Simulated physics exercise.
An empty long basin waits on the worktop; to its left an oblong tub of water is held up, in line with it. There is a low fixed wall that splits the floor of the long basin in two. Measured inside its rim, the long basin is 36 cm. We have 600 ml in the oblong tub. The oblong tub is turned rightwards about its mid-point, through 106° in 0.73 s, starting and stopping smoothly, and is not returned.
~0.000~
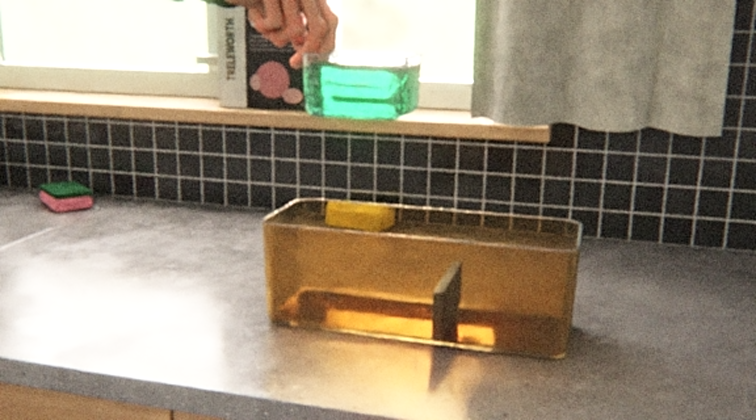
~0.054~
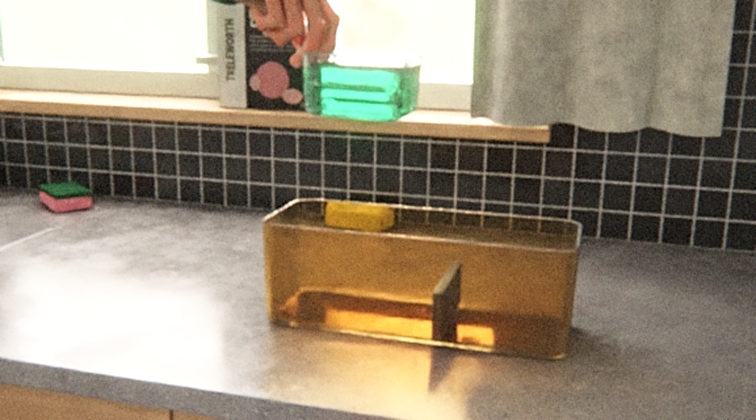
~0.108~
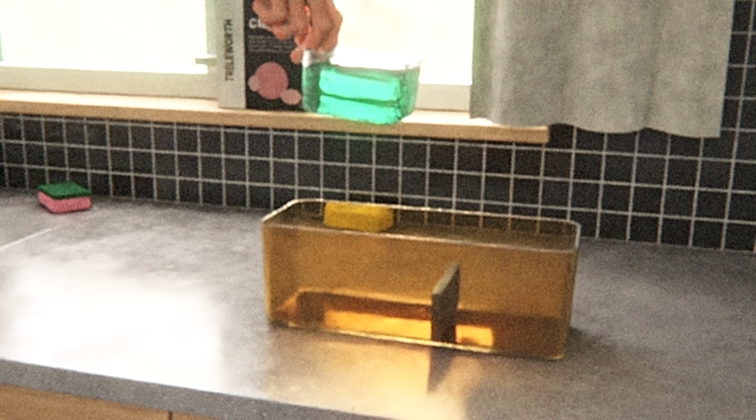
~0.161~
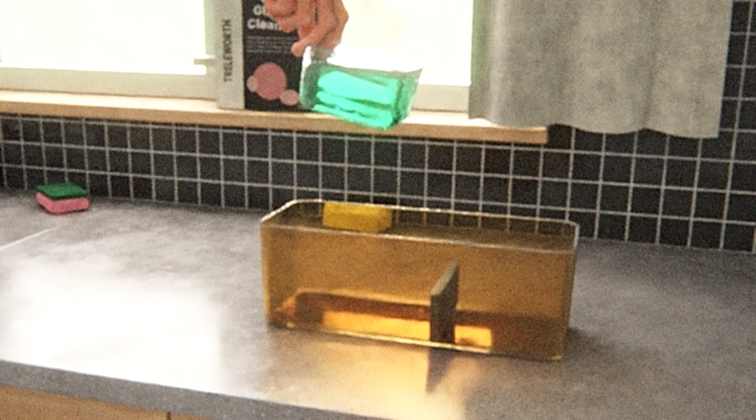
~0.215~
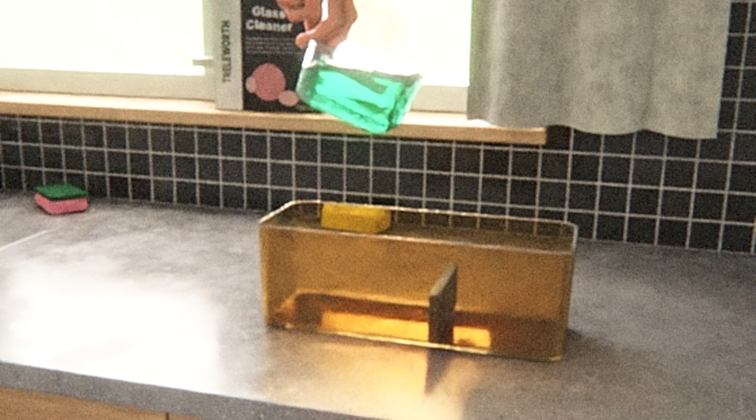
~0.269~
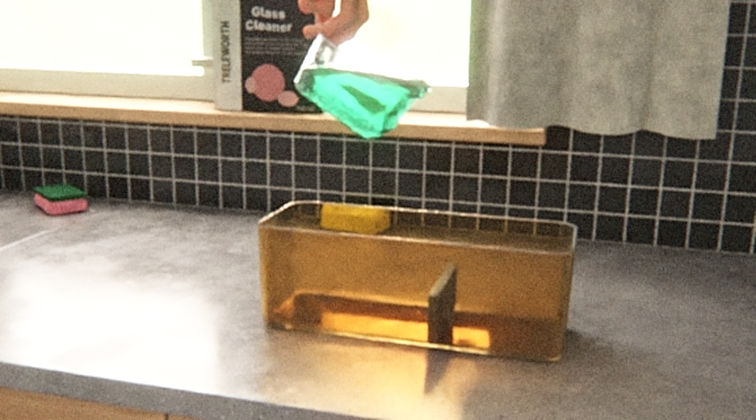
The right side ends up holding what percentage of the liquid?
About 70 in every hundred parts.
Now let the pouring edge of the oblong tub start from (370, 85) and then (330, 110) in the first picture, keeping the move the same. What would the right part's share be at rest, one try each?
I'd say 5 percent on the first go, 0 percent on the next.
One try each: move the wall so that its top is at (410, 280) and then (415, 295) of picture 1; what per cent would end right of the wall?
Around 90 and 85 percent, in that order.
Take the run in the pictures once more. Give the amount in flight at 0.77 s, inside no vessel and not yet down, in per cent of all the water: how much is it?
Some 7 % is up in the air.
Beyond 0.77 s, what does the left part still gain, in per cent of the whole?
Roughly 10 per cent.
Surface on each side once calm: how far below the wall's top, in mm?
Roughly 52 mm on the left side and roughly 34 mm on the right.
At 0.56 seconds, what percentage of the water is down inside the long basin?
The basin holds roughly 32 in a hundred parts at that moment.
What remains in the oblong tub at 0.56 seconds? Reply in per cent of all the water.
At that time about 22 in a hundred parts are still held.
Then, 0.56 s in, the tilt is 92° and 22 per cent is still to pour, 2 is left of the wall and 30 right of it.
Then, 0.77 s in, the tilt is 106° and 4 per cent is still to pour, 17 is left of the wall and 71 right of it.
Then, 0.99 s in, the tilt is 106° and 0 per cent is still to pour, 26 is left of the wall and 70 right of it.
Then, 1.23 s in, the tilt is 106° and 0 per cent is still to pour, 27 is left of the wall and 70 right of it.
Finally, 27 per cent lies left of the wall, 70 right of it and 3 outside.
